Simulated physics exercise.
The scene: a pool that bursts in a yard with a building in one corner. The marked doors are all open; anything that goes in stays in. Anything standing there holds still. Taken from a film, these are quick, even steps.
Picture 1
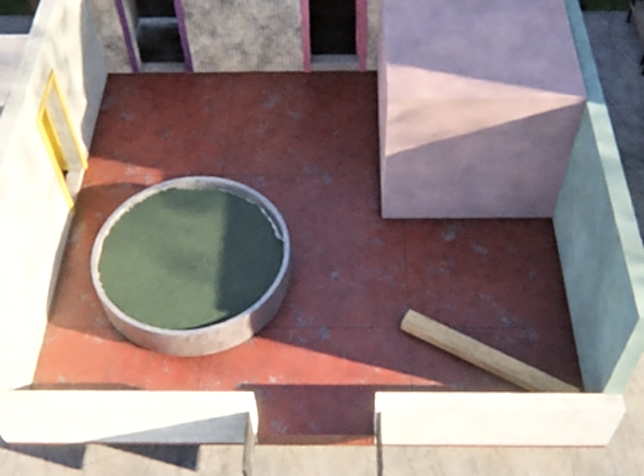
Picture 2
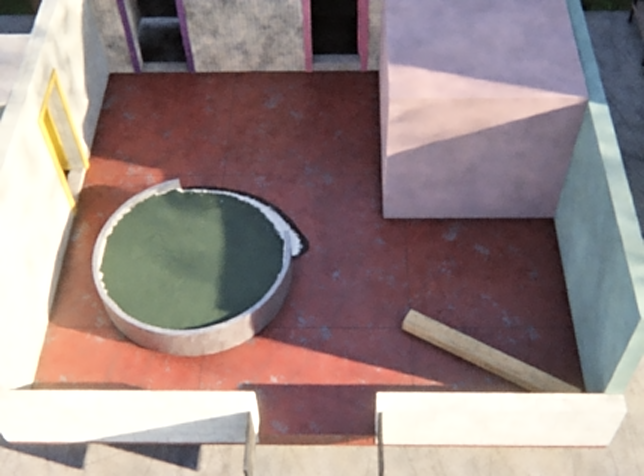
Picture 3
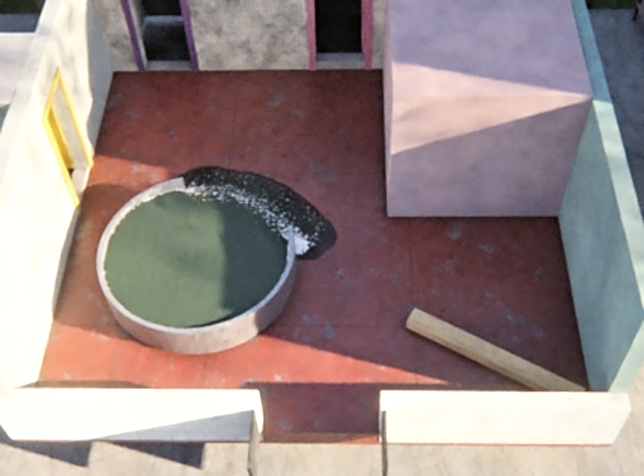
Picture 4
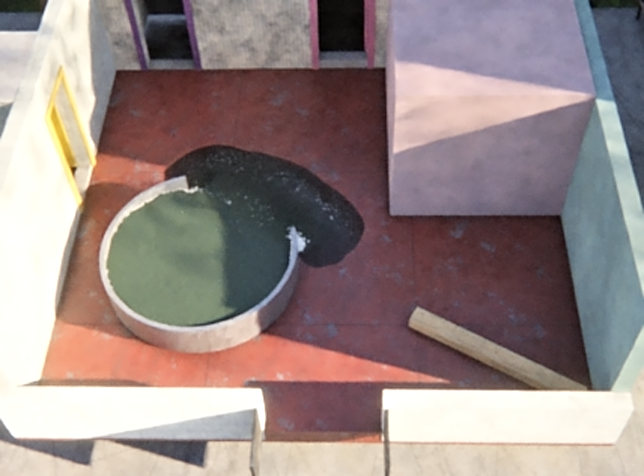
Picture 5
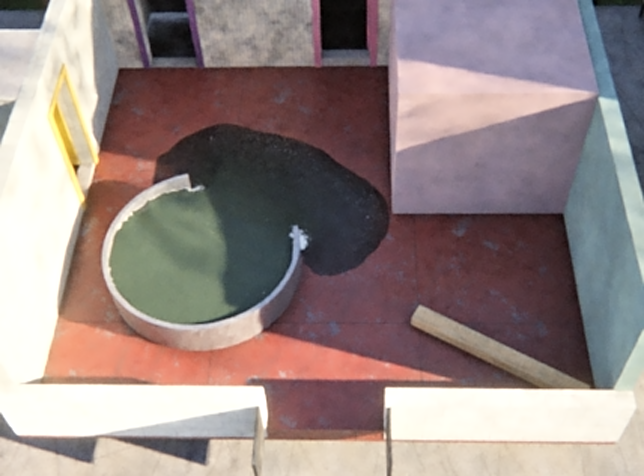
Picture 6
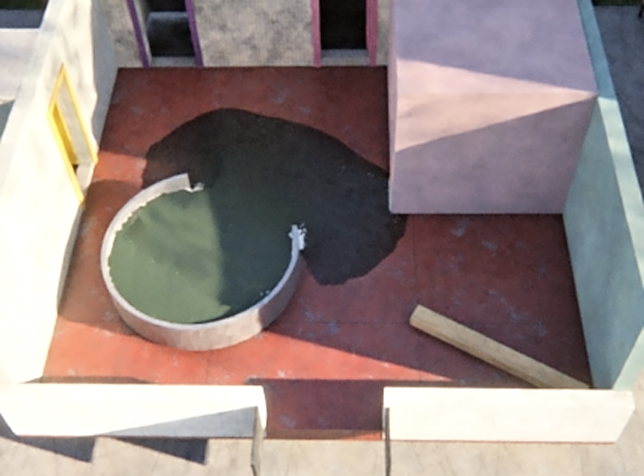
A round, pale-walled tank of dark green water breaks open on its far side in a sunlit walled yard, seen from high above. It stands at the left on a worn red floor, with a lilac block at the upper right, a yellow-framed opening at the left and a wooden beam at the lower right. Dark water pours through the gap, foaming white, and spreads back and right, reaching the block's base.
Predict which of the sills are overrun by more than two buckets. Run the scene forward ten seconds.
In the end the pink door will be deluged. The purple door will be deluged. The yellow door will be deluged.
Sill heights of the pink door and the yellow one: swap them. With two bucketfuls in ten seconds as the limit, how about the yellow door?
In that case the yellow one comes in under the cap, I reckon.
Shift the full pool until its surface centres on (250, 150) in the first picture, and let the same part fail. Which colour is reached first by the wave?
First: The pink one.
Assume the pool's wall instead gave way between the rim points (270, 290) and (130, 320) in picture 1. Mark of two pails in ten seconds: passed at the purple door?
Note: Purple overshoots.
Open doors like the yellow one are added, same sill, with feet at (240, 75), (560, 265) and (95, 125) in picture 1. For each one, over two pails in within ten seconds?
Taken in sequence, they go: Exceeded, not exceeded, exceeded.
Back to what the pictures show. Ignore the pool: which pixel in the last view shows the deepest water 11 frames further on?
Roughly at pixel (379, 72).
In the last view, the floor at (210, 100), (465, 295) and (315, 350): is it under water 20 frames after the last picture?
Point by point: Inundated, inundated, not yet wet.
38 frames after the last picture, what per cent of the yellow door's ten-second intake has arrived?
My guess is about 0 %.
A moment on, water covers 35 % of the floor; the pink door not reached, the purple door not reached, the yellow door not reached.
Next, water covers 40 % of the floor; the pink door under two buckets in, the purple door under two buckets in, the yellow door not reached.
Then, water covers 45 % of the floor; the pink door far over two buckets in, the purple door over two buckets in, the yellow door not reached.
Later, water covers 60 % of the floor; the pink door far over two buckets in, the purple door over two buckets in, the yellow door wet at the sill, nothing in.
In the end, water covers 95 % of the floor; the pink door far over two buckets in, the purple door far over two buckets in, the yellow door over two buckets in.
